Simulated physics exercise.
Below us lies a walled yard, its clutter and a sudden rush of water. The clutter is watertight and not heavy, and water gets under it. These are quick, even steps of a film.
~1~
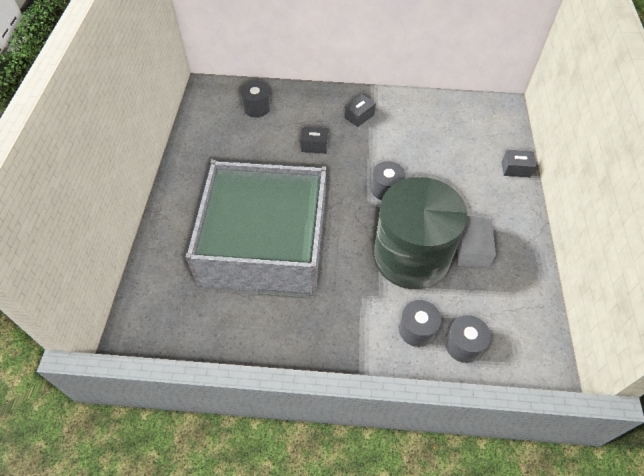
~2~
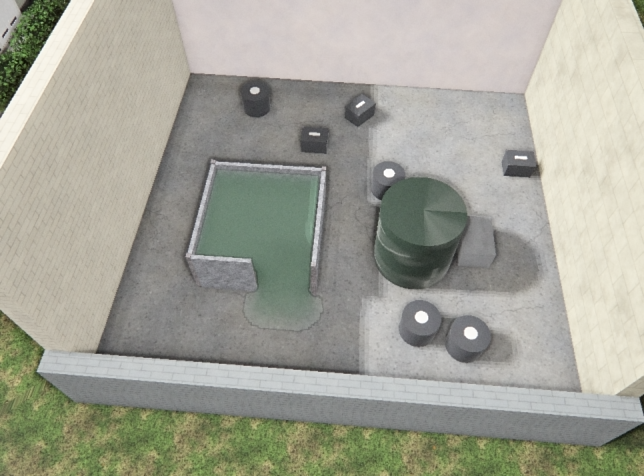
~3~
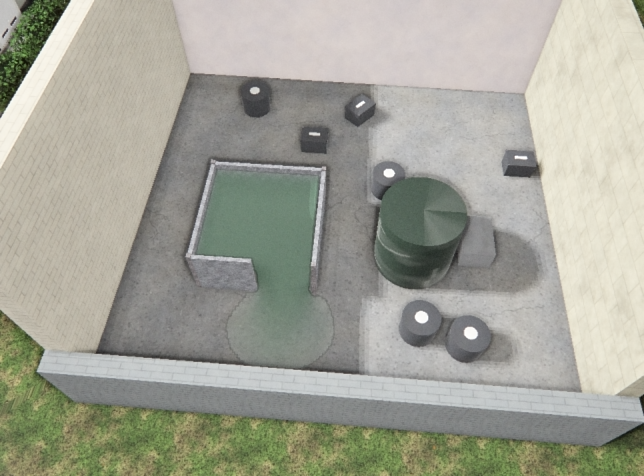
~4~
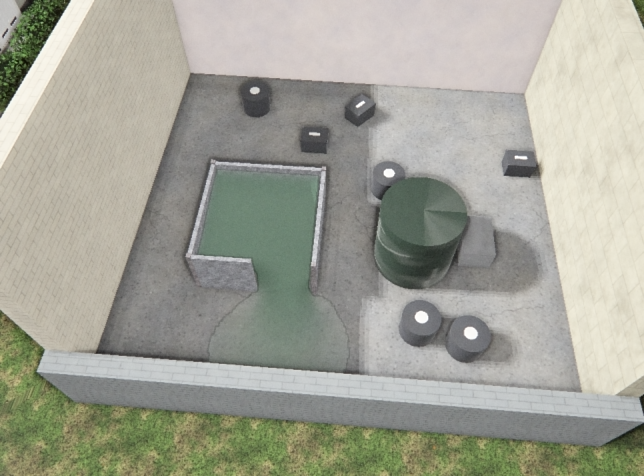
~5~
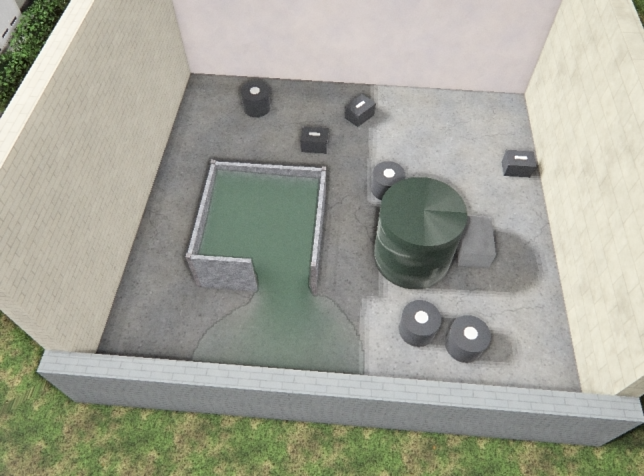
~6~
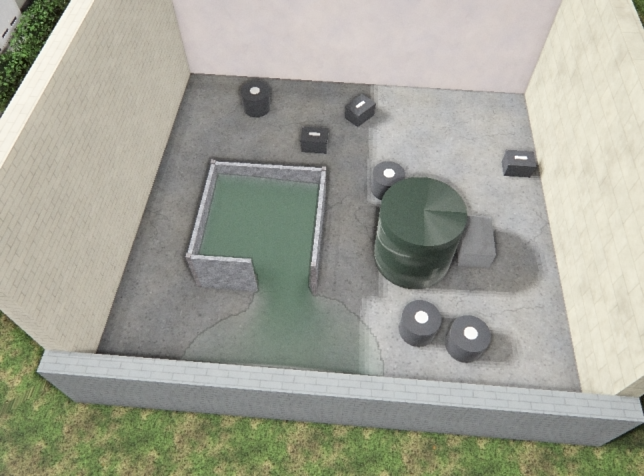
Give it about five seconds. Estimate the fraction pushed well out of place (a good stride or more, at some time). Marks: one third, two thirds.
Share: Under a third.
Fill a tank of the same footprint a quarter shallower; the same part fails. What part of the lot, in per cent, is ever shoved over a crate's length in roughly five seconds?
Near 0 in a hundred.
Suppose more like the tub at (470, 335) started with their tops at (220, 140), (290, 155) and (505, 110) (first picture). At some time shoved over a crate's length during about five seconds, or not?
In turn: Not that far, short of that, no.
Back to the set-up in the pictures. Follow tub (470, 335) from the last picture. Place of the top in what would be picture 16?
Roughly at (498, 305).
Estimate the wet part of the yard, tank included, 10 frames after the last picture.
About 30 per cent.
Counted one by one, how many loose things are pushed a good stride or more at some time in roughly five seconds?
That makes 2.
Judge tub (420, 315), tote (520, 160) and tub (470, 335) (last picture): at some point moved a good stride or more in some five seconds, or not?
In turn: Not that far, swept aside, swept aside.
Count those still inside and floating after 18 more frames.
It comes to 0.
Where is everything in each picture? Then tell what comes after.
In the first frame, a crate at (478, 234), on the bottom; a tub at (255, 91), on the bottom; 0 of 8 have shifted.
In the second frame, a crate at (478, 234) rests on the ground; a tub at (255, 91), on the bottom; 0 of 8 have shifted.
In the third frame, a crate at (478, 234), on the bottom; a tub at (255, 91) rests on the ground; 0 of 8 have shifted.
In the fourth frame, a crate at (478, 234) rests on the ground; a tub at (255, 91), on the bottom; 0 of 8 have shifted.
In the fifth frame, a crate at (478, 234), on the bottom; a tub at (255, 91) rests on the ground; 0 of 8 have shifted.
In the sixth frame, a crate at (478, 234) rests on the ground; a tub at (255, 91) rests on the ground; 0 of 8 have shifted.
A moment on, 0 of 8 are well off their spots; 0 afloat.
Next, 1 of 8 are well off their spots; 0 afloat.
Later, 1 of 8 are well off their spots; 0 afloat.
In the end, 2 of 8 are well off their spots, and 2 have been at some point; 0 afloat.
